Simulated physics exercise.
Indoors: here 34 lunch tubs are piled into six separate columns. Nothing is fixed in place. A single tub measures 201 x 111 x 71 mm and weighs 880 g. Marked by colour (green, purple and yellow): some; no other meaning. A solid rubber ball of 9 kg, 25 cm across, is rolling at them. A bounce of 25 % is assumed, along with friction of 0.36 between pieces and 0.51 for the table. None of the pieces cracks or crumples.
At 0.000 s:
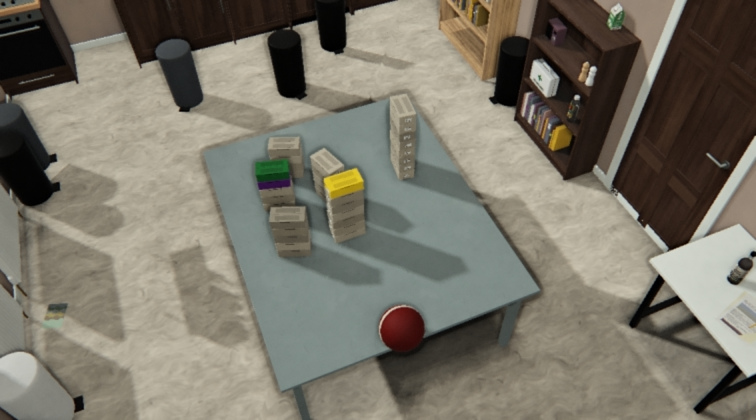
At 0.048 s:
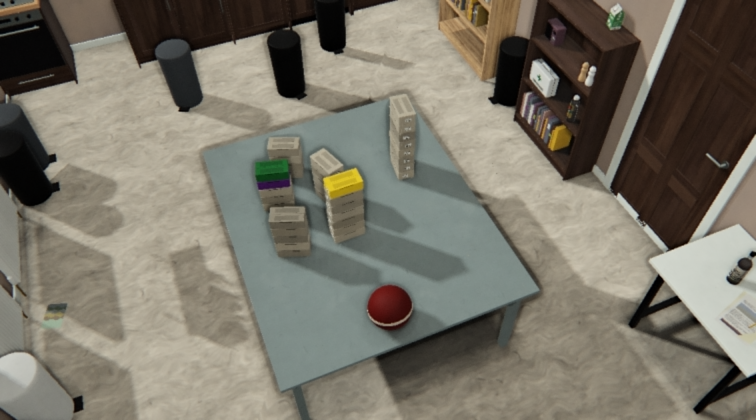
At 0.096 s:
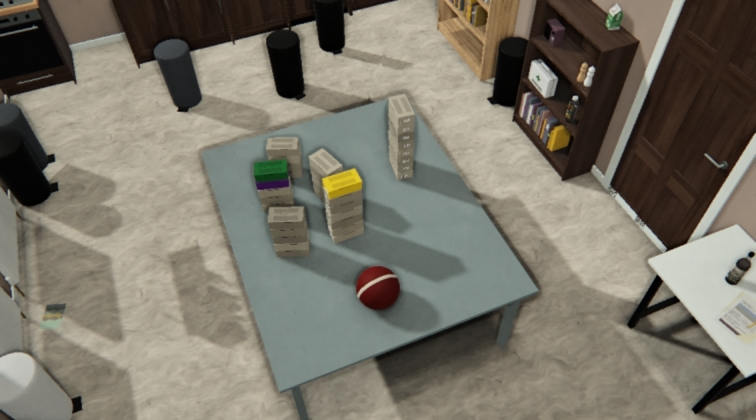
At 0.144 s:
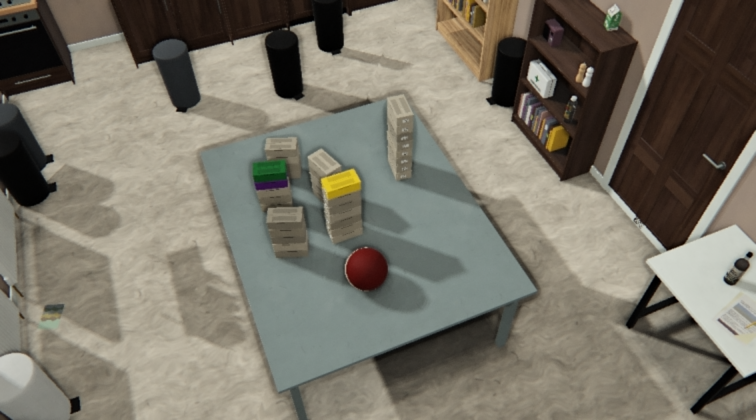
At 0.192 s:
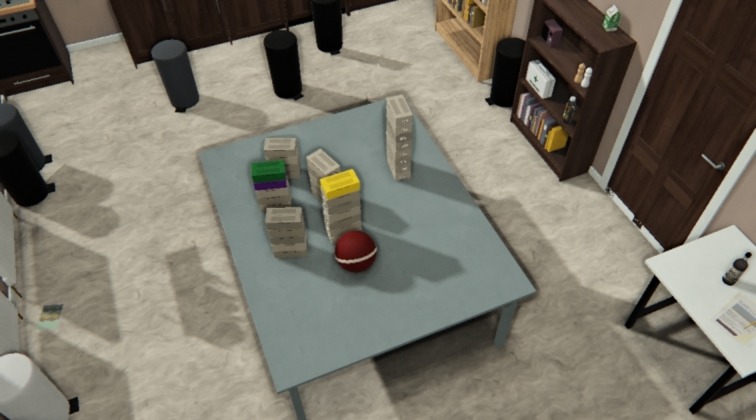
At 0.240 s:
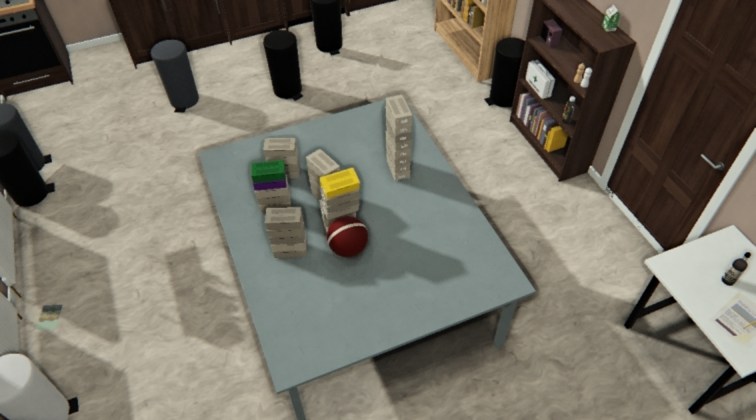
On a blue-grey table holding several stacks of pale tubs, a red ball with a white stripe rolled away from the near edge, up and slightly left, and bumped into the stack topped with yellow.
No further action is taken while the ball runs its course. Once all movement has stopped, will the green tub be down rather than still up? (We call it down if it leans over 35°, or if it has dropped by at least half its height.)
It is still up.
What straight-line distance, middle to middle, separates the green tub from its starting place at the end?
Distance start to end: Approx. 0 cm.
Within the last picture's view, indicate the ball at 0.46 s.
Near (331, 212).
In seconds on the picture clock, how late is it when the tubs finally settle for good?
Near 2.5 s.
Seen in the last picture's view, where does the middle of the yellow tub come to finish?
In the last picture it sits at roughly (349, 265).
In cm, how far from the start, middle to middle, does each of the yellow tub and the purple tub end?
Yellow ends up 50 cm away; purple ends up 0 cm away.
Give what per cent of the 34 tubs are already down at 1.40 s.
By then, 25 per cent.
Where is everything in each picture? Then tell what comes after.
In the first picture (pixels give the middle of a visible side; the camera pans a little), ball (402, 328) 62 cm from contact, 3.0 m/s; green tub (272, 167); yellow tub (344, 180); purple tub (274, 185); none has stirred.
In the second picture, ball (390, 308) 48 cm from contact, 3.0 m/s; green tub (272, 167).
In the third picture, ball (378, 288) 34 cm from contact, 3.0 m/s; green tub (270, 167).
In the fourth picture, ball (367, 269) 20 cm from contact, 3.0 m/s; green tub (269, 167).
In the fifth picture, ball (356, 251) 53 mm from contact, 3.0 m/s; green tub (268, 168).
In the sixth picture, ball (347, 237) after contact, 1.7 m/s; green tub (268, 168); yellow tub (340, 180) 8° from how it stood; purple tub (270, 186); movement in 7 of them.
After 0.34 s, ball still moving; 4 of the 34 tubs down; green tub unmoved; yellow tub 46° from how it stood.
After 0.46 s, ball still moving; 3 of the 34 tubs down; green tub unmoved; yellow tub on its side.
After 0.74 s, ball still moving; 7 of the 34 tubs down; green tub unmoved; yellow tub upside down.
After 1.40 s, ball still moving; 8 of the 34 tubs down; green tub unmoved; yellow tub upside down.
In the end (2.8 s), ball rolling away; 8 of the 34 tubs down; green tub unmoved; yellow tub upside down; purple tub unmoved. From the last view, middles, green tub near (268, 172), yellow tub near (350, 264).
